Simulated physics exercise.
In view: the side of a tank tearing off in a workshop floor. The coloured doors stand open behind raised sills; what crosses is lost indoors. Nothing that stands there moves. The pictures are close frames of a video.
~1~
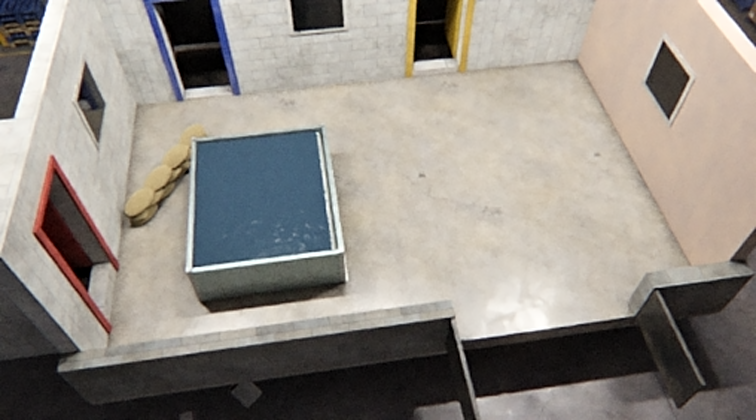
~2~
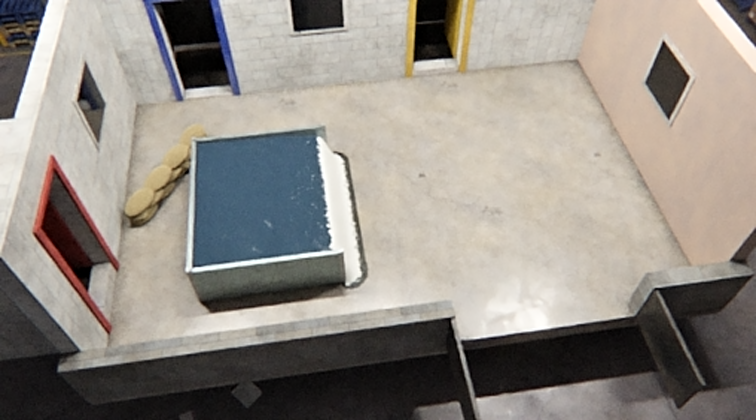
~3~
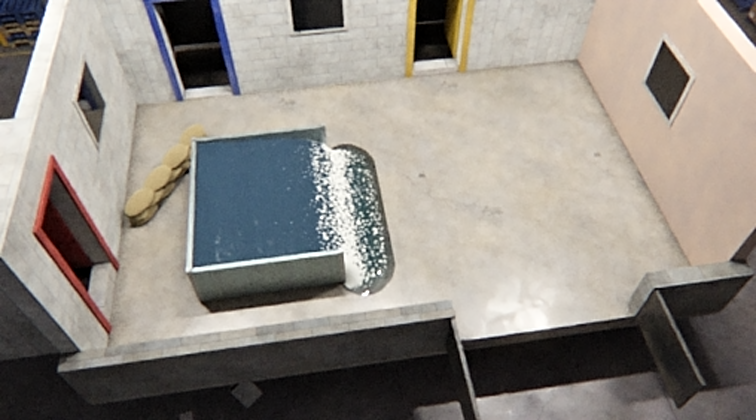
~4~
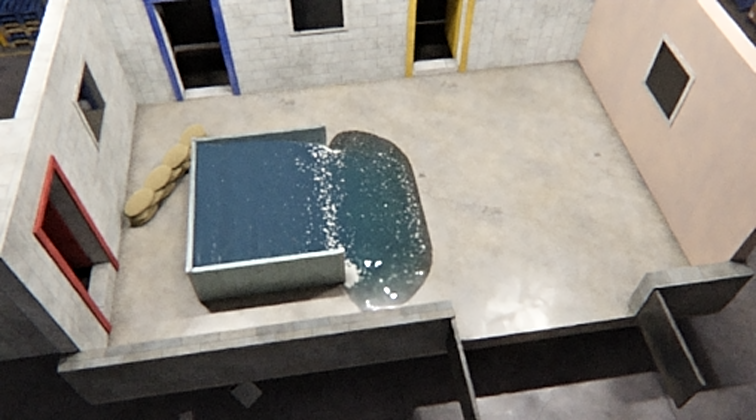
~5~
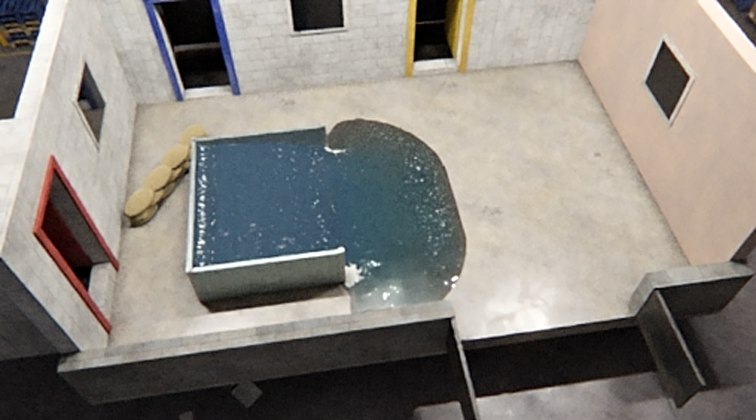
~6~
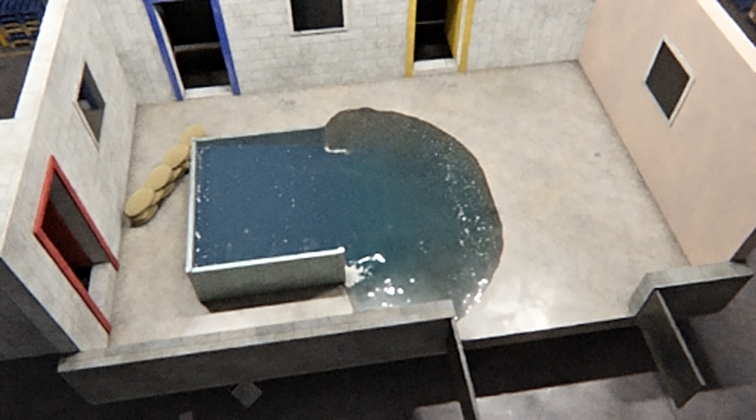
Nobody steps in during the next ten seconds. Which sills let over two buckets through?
One by one: The yellow door holds within the limit; the blue door holds within the limit; the red door holds within the limit.
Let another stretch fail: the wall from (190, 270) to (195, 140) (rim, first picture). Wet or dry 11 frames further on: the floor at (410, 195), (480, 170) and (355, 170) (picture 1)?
In turn: Clear, clear, not flooded.
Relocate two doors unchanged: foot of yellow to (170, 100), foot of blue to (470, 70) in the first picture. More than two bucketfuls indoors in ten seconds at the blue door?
In short: The blue one is over.
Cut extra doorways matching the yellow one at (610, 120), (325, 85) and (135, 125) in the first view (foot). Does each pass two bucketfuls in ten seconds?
In turn: Takes more, lets less in, is under.
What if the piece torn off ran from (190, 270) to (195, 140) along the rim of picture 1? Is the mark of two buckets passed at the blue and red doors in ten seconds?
One by one: The blue door floods, the red door goes over.
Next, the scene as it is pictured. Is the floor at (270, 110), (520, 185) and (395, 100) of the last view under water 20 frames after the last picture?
One after the other: Not flooded, covered, wet.
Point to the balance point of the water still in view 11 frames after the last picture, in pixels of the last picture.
Close to (431, 199).
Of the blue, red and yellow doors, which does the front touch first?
I say the yellow-painted one.
A moment on, water covers 50 % of the floor; the yellow door not reached, the blue door not reached, the red door not reached.
Next, water covers 65 % of the floor; the yellow door wet at the sill, nothing in, the blue door not reached, the red door not reached.
Then, water covers 65 % of the floor; the yellow door wet at the sill, nothing in, the blue door not reached, the red door not reached.
Later, water covers 65 % of the floor; the yellow door wet at the sill, nothing in, the blue door not reached, the red door not reached.
In the end, water covers 90 % of the floor; the yellow door wet at the sill, nothing in, the blue door under two buckets in, the red door not reached.
